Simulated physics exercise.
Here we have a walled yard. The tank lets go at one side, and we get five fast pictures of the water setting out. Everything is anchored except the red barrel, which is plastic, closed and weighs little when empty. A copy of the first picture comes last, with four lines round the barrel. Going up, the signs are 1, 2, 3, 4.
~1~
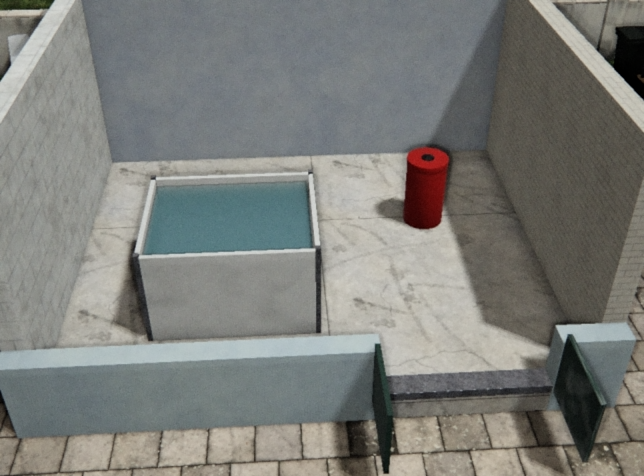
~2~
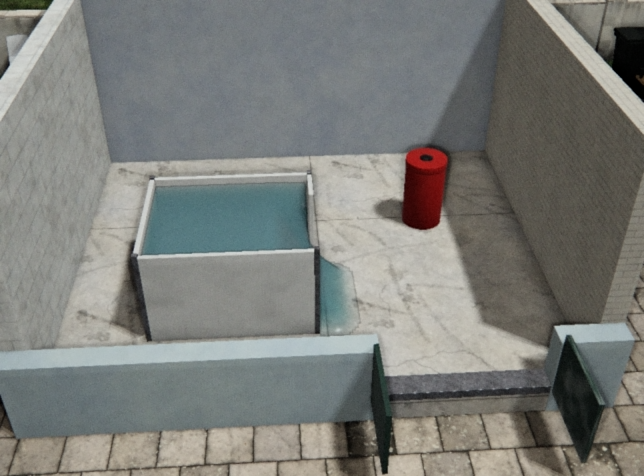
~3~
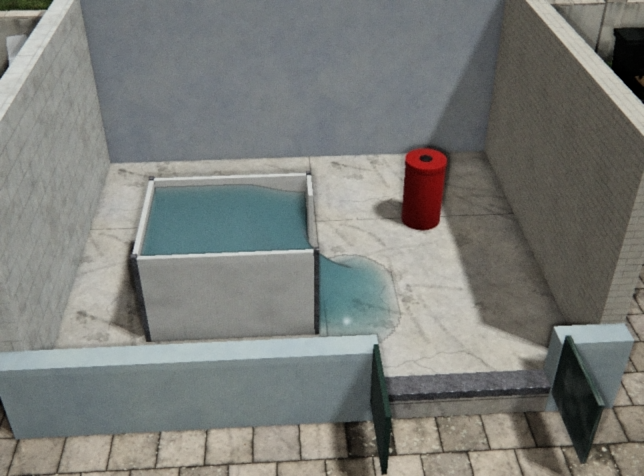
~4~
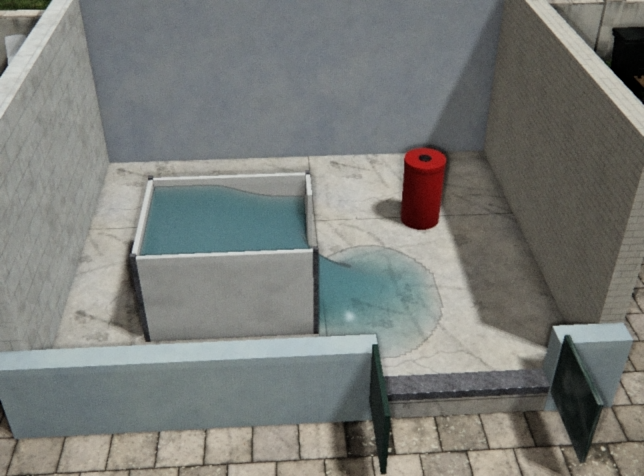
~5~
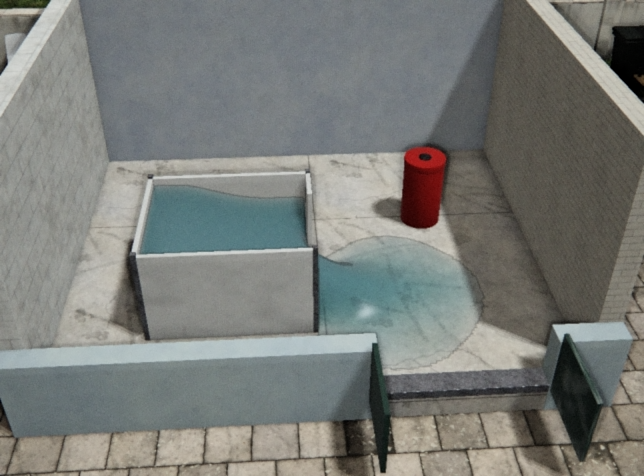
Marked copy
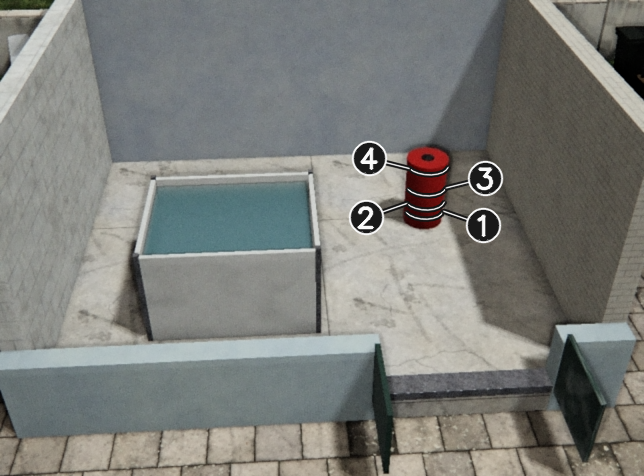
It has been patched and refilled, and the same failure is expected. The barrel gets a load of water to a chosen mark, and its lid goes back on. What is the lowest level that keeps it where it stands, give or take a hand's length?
1.
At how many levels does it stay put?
All of them.
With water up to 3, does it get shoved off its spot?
No, not at all.
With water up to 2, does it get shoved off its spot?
No.
In white, 1 at (427, 219); 2 at (428, 210); 3 at (429, 195); 4 at (431, 174); from the bottom up 1, 2, 3, 4.
Choosing 1, it does not move.
Choosing 2, it does not move.
Choosing 3, it does not move.
Choosing 4, it does not move.
